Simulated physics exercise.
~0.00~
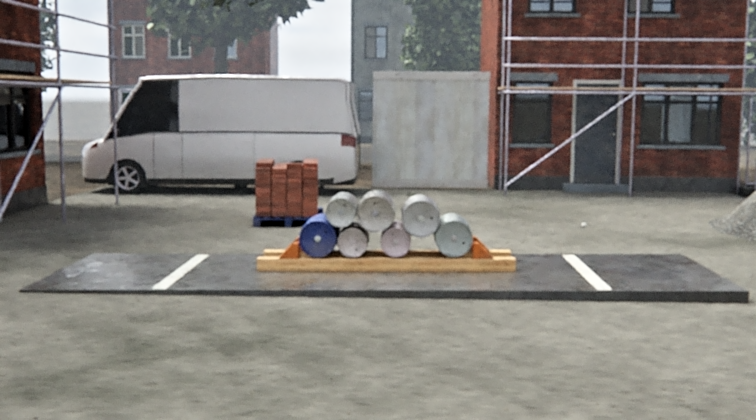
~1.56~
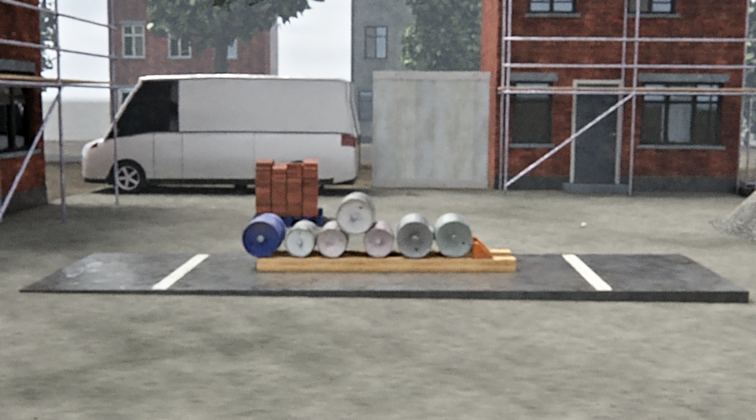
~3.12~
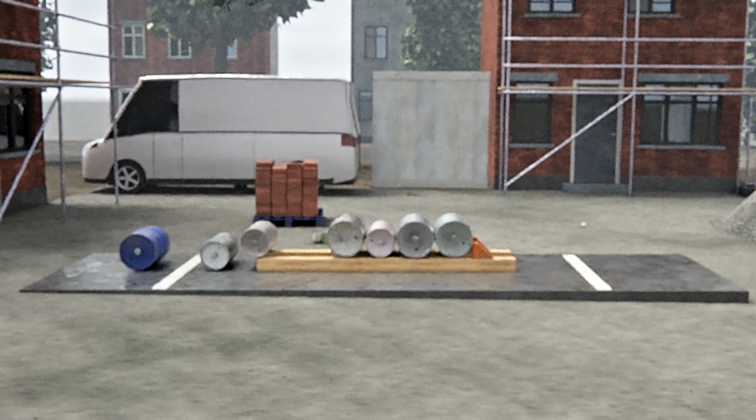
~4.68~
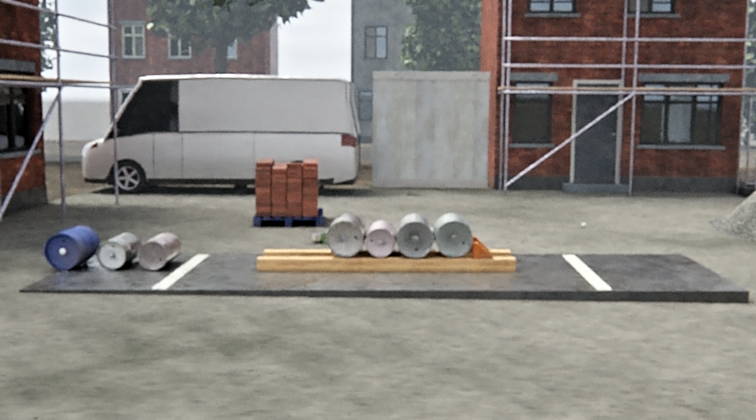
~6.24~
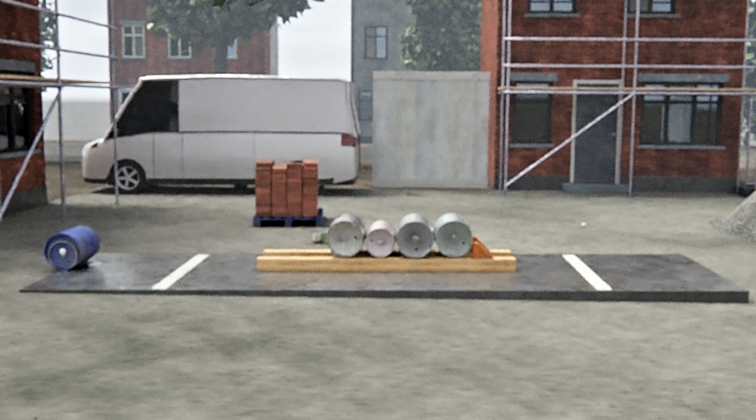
Building yard with a parked van, stacked kegs spilling left off timber bearers, the blue one rolling past a white line and stopping.
